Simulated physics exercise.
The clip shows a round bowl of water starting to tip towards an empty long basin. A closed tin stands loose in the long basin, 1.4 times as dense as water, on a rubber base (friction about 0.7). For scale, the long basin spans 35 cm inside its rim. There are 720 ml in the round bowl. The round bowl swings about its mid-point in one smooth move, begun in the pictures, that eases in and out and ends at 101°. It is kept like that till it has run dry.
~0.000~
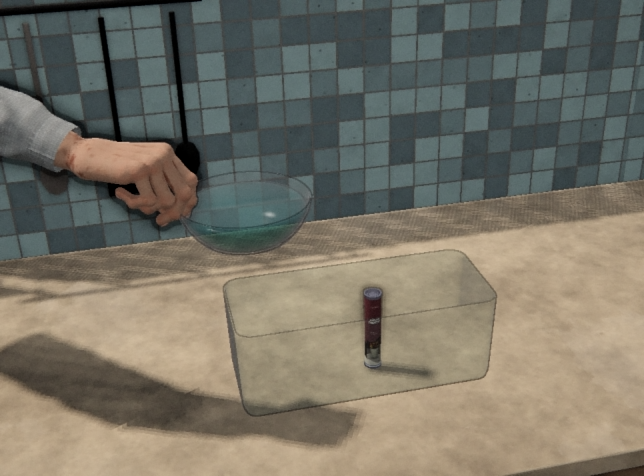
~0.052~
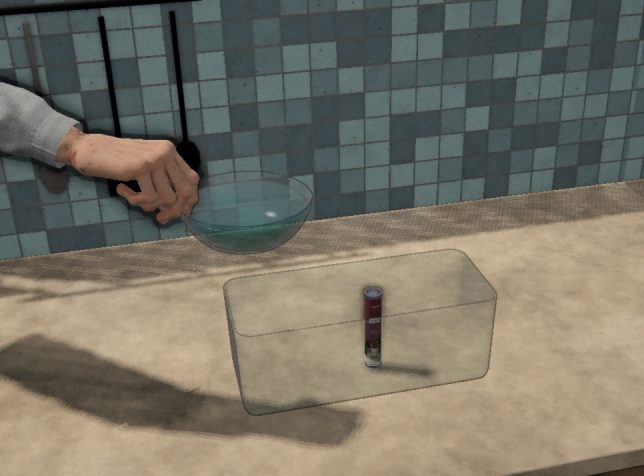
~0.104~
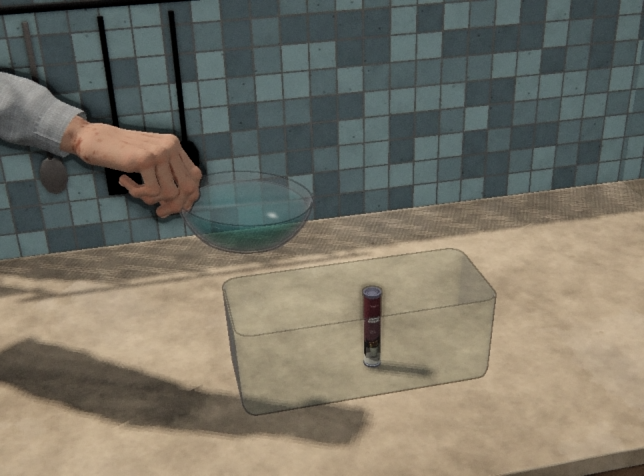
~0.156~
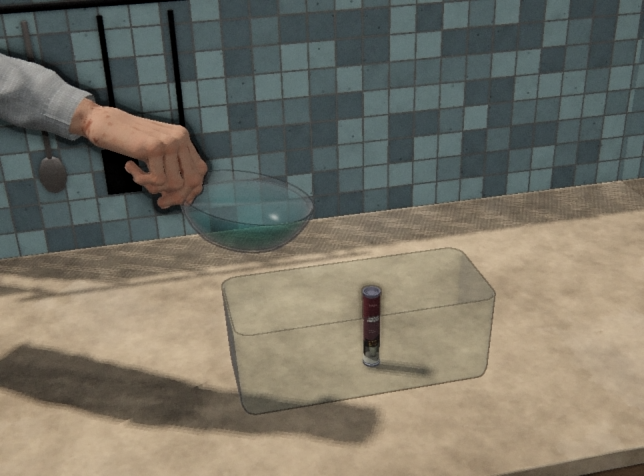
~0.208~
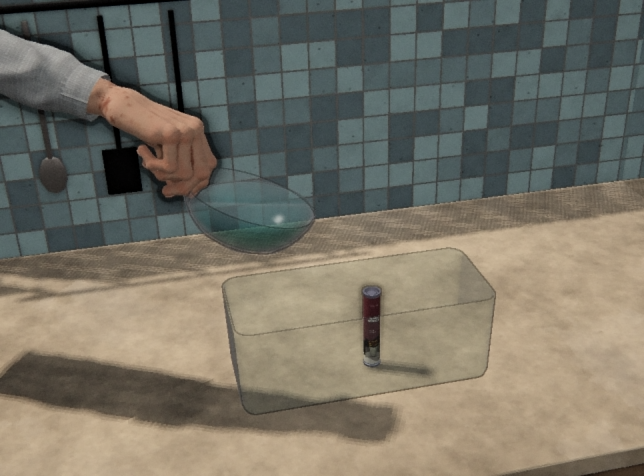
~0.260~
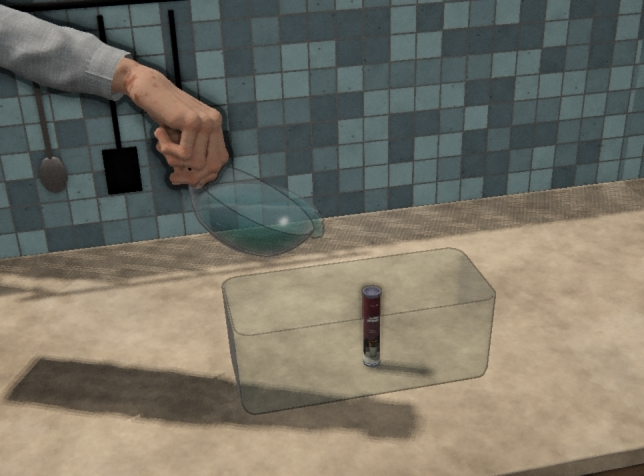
A hand tilts a round glass bowl of water rightwards above a clear long basin.
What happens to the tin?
It goes over.
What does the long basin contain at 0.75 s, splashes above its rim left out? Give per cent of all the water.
Some 100 per cent.
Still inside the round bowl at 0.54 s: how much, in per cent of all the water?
Some 5 per cent.
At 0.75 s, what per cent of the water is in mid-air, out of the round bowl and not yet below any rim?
Near 1 in a hundred.
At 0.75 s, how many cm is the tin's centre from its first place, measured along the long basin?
Some 3 cm.
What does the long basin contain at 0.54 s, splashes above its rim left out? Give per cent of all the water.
Some 68 per cent.
After 0.54 s the tilt is 89° and 5 per cent is still to pour; the tin stands where it began.
After 0.75 s the tilt is 101° and 0 per cent is still to pour; the tin leans 22°.
After 0.96 s the tilt is 101° and 0 per cent is still to pour; the tin lies on its side.
After 1.20 s the tilt is 101° and 0 per cent is still to pour; the tin lies on its side.
In the end the tin lies on its side.
